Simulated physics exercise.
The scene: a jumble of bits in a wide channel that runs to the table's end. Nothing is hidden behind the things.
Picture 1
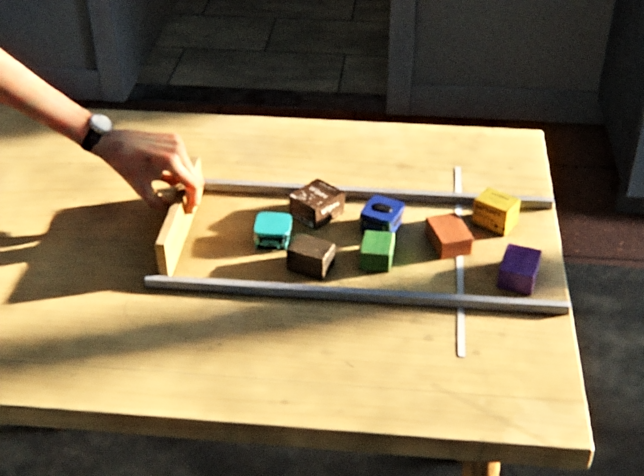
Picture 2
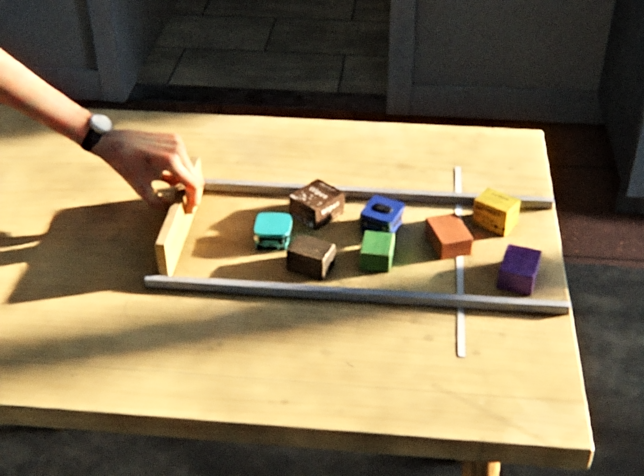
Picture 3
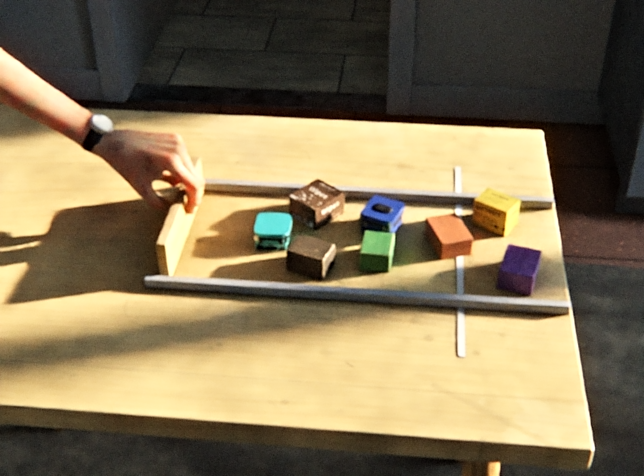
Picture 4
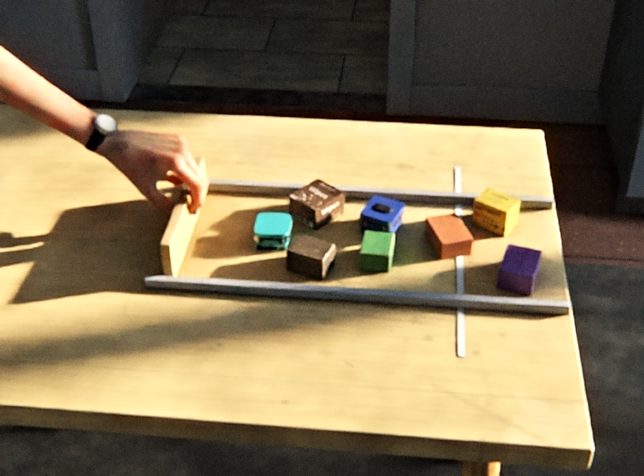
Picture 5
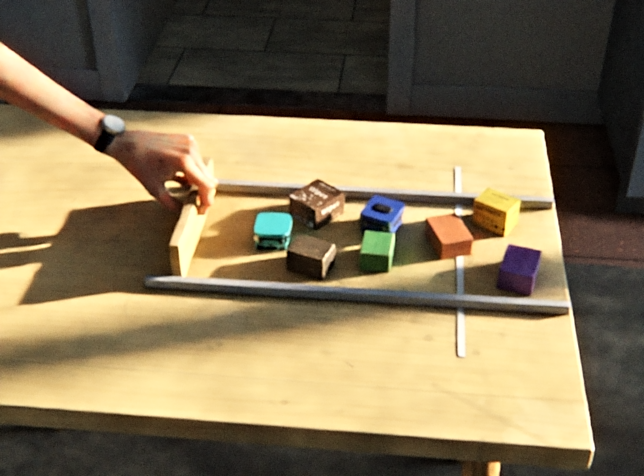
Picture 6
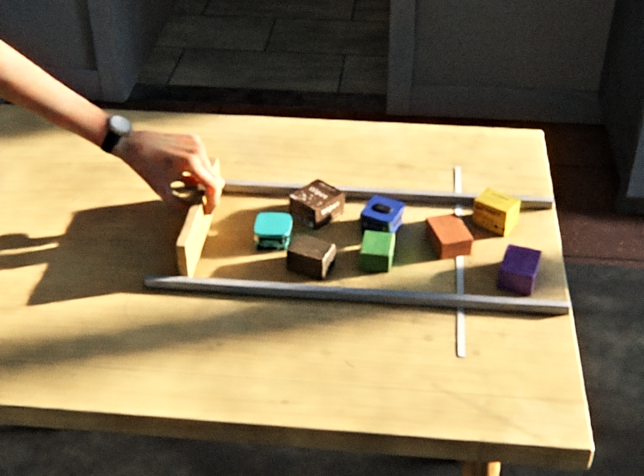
The video shows a hand holding a small wooden board upright at the left of a channel of scattered colourful blocks on a table, then sliding it slightly to the right while the blocks stay still.
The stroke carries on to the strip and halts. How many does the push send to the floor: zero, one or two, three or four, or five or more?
In the end the number that fall off is zero.
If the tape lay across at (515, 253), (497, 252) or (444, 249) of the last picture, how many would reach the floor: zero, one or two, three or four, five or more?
The falls would be at least five; 1 or 2; not one.
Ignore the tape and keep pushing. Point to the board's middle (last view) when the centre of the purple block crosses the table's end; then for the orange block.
Its middle is around (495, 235) and around (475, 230).
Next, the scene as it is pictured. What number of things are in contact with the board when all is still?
The number is 3.
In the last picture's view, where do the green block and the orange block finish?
The green block stops around (517, 259); the orange block around (549, 250).
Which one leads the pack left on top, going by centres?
The purple block ends nearest.
Soon after, none off yet; purple block at rest near (519, 269); yellow box at rest near (496, 211); orange block at rest near (449, 236).
In the end, the number that fall off is zero.
